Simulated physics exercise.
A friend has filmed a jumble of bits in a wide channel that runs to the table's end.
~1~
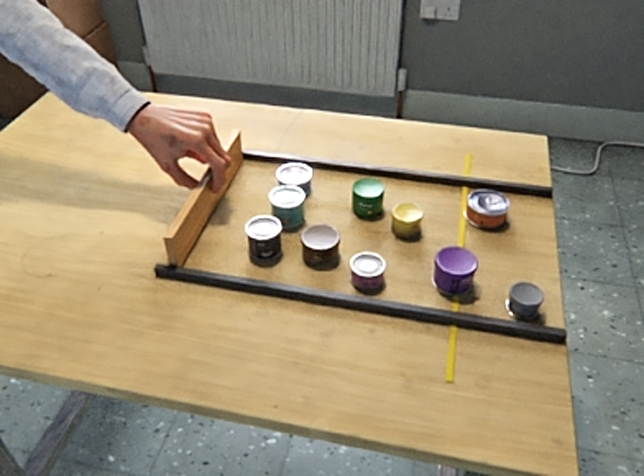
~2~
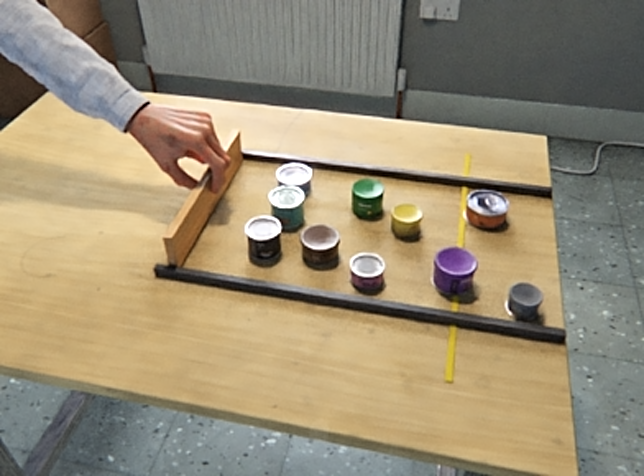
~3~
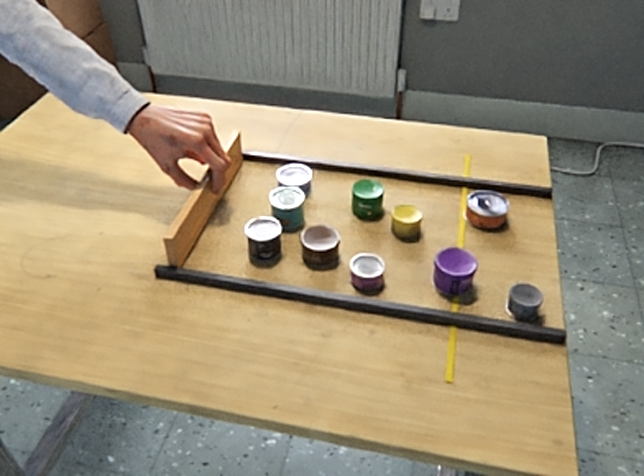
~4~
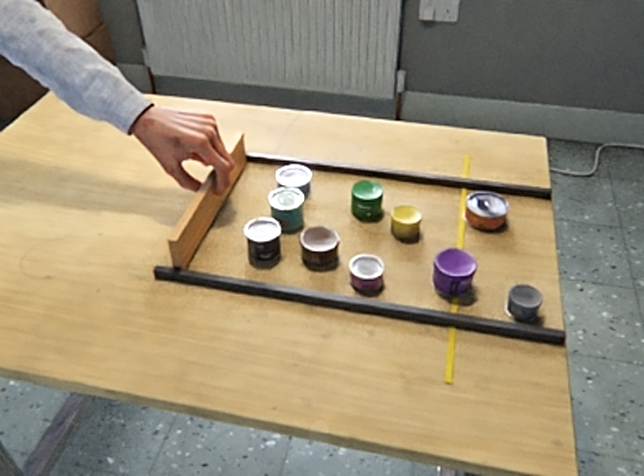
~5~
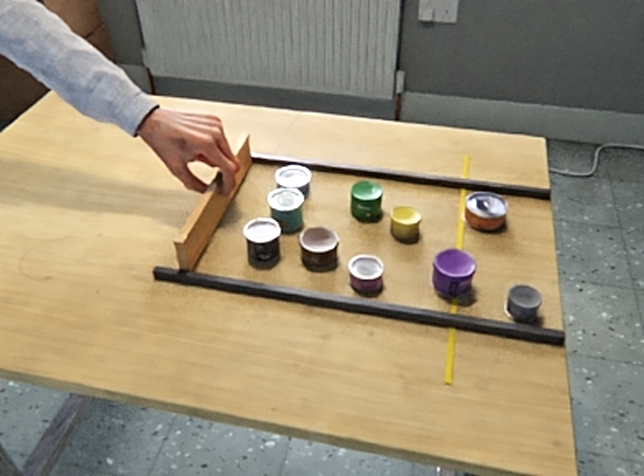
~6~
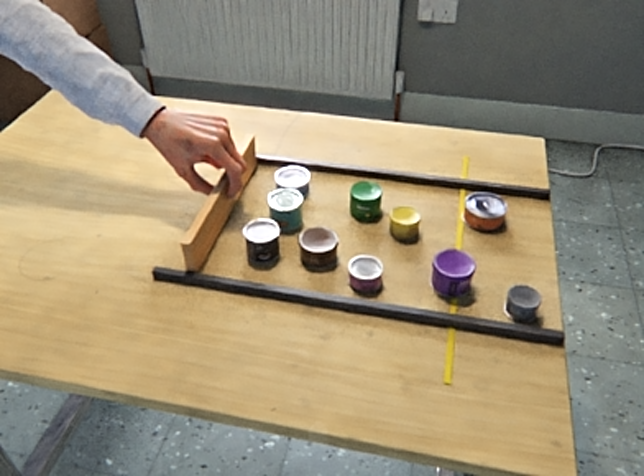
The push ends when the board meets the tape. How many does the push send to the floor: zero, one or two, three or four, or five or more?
Outcome: The number that fall off is zero.
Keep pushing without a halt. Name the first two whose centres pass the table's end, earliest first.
Earliest first: The grey tin, the orange pot.
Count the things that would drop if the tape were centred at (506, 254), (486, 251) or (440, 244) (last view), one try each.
It would be 2, 1 and 0.
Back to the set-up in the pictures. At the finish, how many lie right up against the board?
That makes 5.
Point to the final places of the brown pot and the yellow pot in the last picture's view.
First (502, 262), then (510, 237).
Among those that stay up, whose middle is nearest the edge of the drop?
The grey tin.
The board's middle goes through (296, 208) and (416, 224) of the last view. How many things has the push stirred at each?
By then 4, and 8.
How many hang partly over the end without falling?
Overhanging: 0.
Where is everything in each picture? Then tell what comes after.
In the first frame, grey tin (524, 301); orange pot (487, 209); purple pot (454, 271); board (208, 193); tape (461, 244).
In the second frame, orange pot (486, 210); yellow pot (406, 221).
In the third frame, purple pot (454, 272); turquoise tin (287, 208).
In the fourth frame, grey tin (524, 303); green tub (367, 200).
In the fifth frame, orange pot (485, 212); brown pot (319, 247).
In the sixth frame, grey tin (522, 304); orange pot (484, 212); purple pot (452, 274); board (224, 198); tape (459, 247).
Soon after, none off yet; grey tin at rest near (522, 304); orange pot at rest near (484, 212); purple pot at rest near (452, 274).
In the end, the number that fall off is zero.
